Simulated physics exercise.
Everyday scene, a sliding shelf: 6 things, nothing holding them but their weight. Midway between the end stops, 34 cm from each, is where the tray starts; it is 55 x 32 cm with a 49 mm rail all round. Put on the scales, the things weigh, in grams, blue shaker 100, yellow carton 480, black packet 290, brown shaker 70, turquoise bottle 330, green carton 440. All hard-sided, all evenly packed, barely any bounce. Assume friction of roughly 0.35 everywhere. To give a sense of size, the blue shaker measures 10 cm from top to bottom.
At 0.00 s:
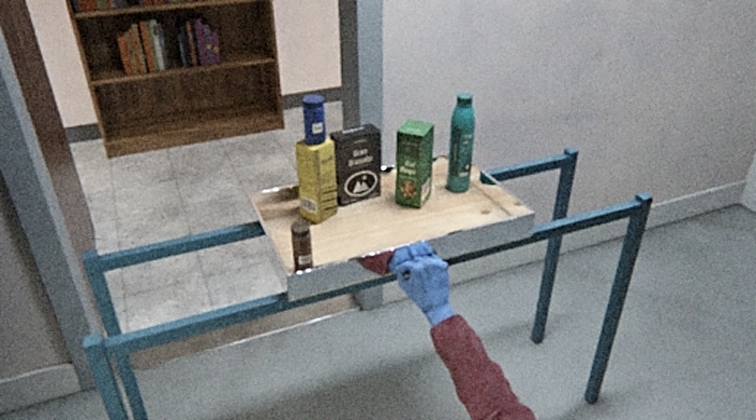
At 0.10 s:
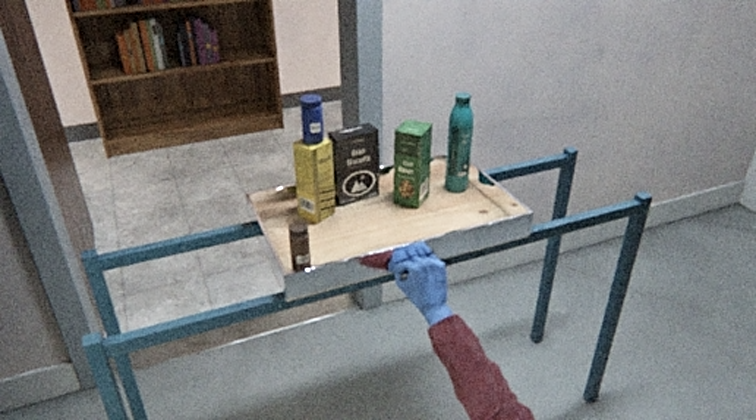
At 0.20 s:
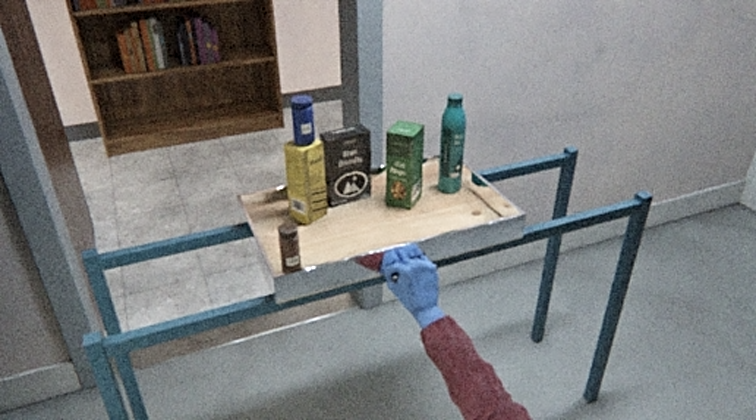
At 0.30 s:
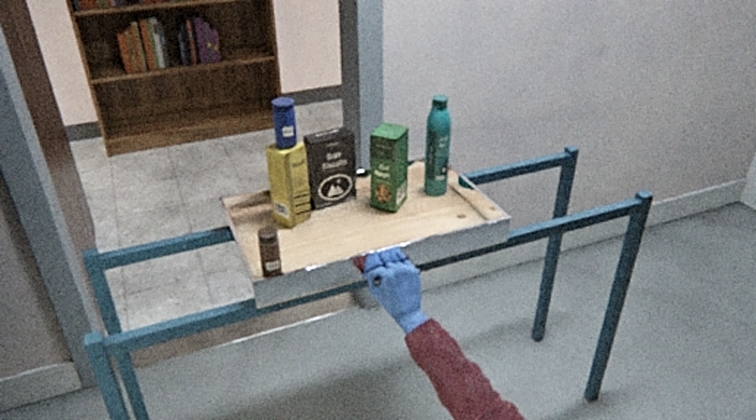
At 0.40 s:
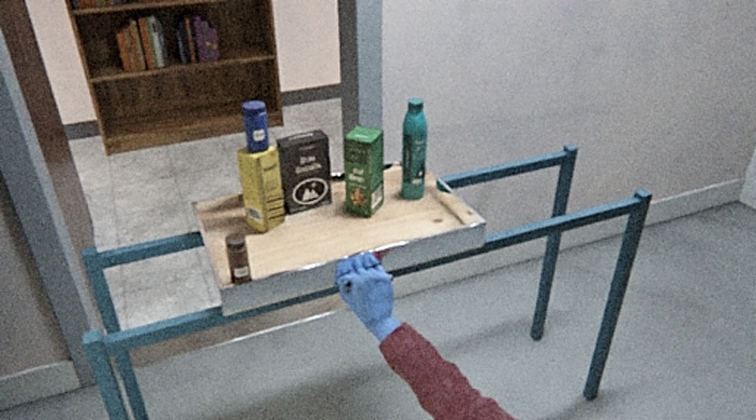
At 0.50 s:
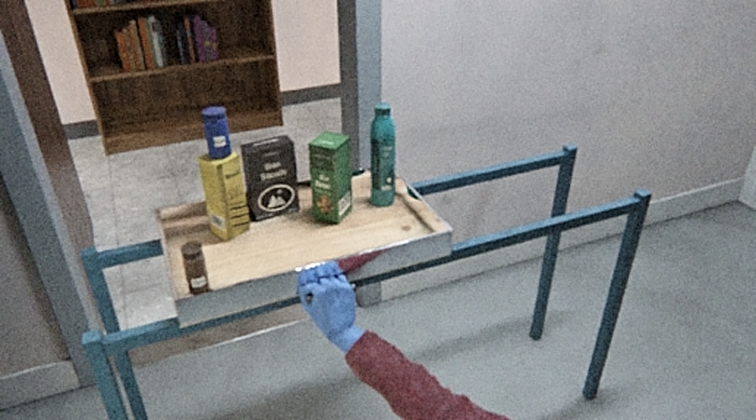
A gloved blue hand slid a wooden tray of bottles and cartons leftward along teal rails, slowly at first and then farther, while the blue shaker stayed perched on the yellow carton.
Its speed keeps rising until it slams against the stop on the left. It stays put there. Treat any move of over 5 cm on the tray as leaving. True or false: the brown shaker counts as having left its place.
False.
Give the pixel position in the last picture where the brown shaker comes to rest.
Around (113, 292).
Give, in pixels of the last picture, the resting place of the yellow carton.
Roughly pixel (106, 226).
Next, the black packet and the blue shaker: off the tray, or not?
The black packet is kept in bounds, the blue shaker is not kept in bounds.
Around 0.70 s, tray 34 cm left; brown shaker at 12° to upright near (105, 293); turquoise bottle at 5° to upright; blue shaker shifted 7 cm.
Around 0.90 s, tray 34 cm left; blue shaker now off the tray; brown shaker at 4° to upright near (115, 291); turquoise bottle at 49° to upright.
Around 1.10 s, tray 34 cm left; brown shaker at 4° to upright near (110, 292); turquoise bottle on its side; green carton shifted 20 cm.
Finally (1.9 s), off the tray, blue shaker; on their side or leaning hard on the tray, turquoise bottle; not toppled but over 5 cm from the start, yellow carton, black packet and green carton; the last one still in place (within 5 cm). In the last view, brown shaker near (113, 292).
